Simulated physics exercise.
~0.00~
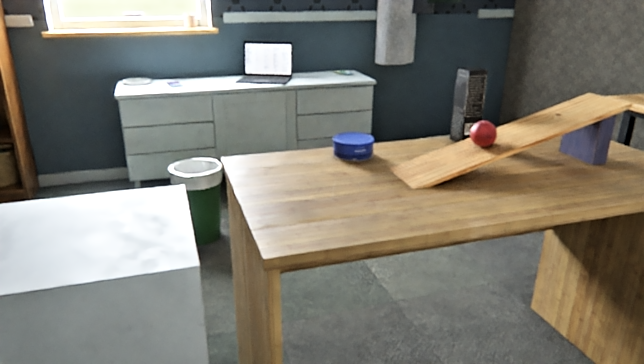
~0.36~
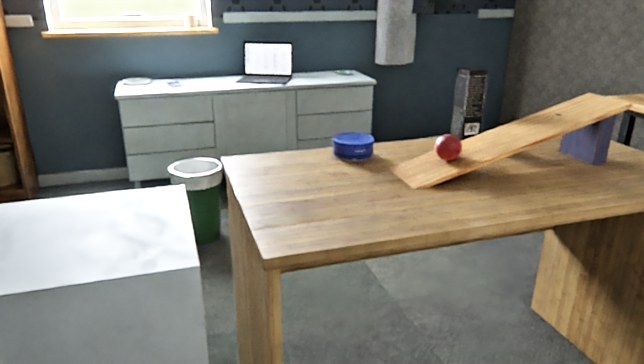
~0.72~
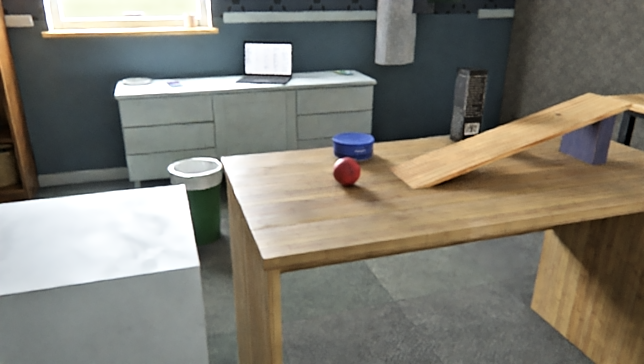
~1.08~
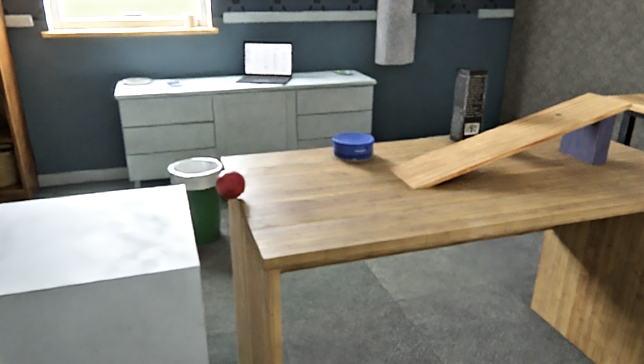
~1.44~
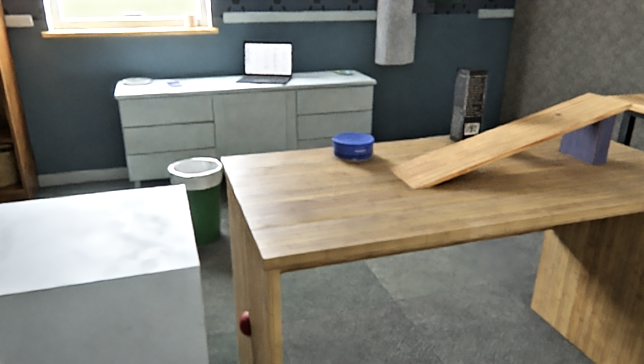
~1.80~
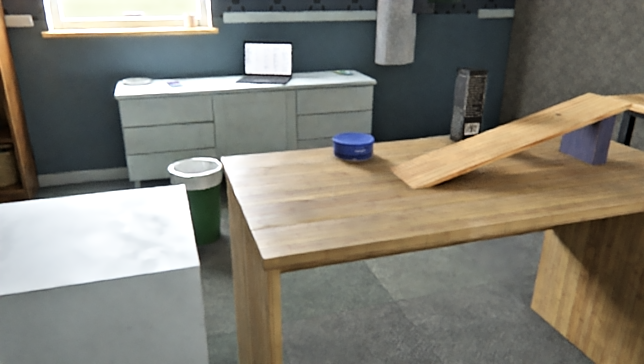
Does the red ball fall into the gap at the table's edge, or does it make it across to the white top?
The red ball falls into the gap. It drops down beside the table leg and does not reach the white top.
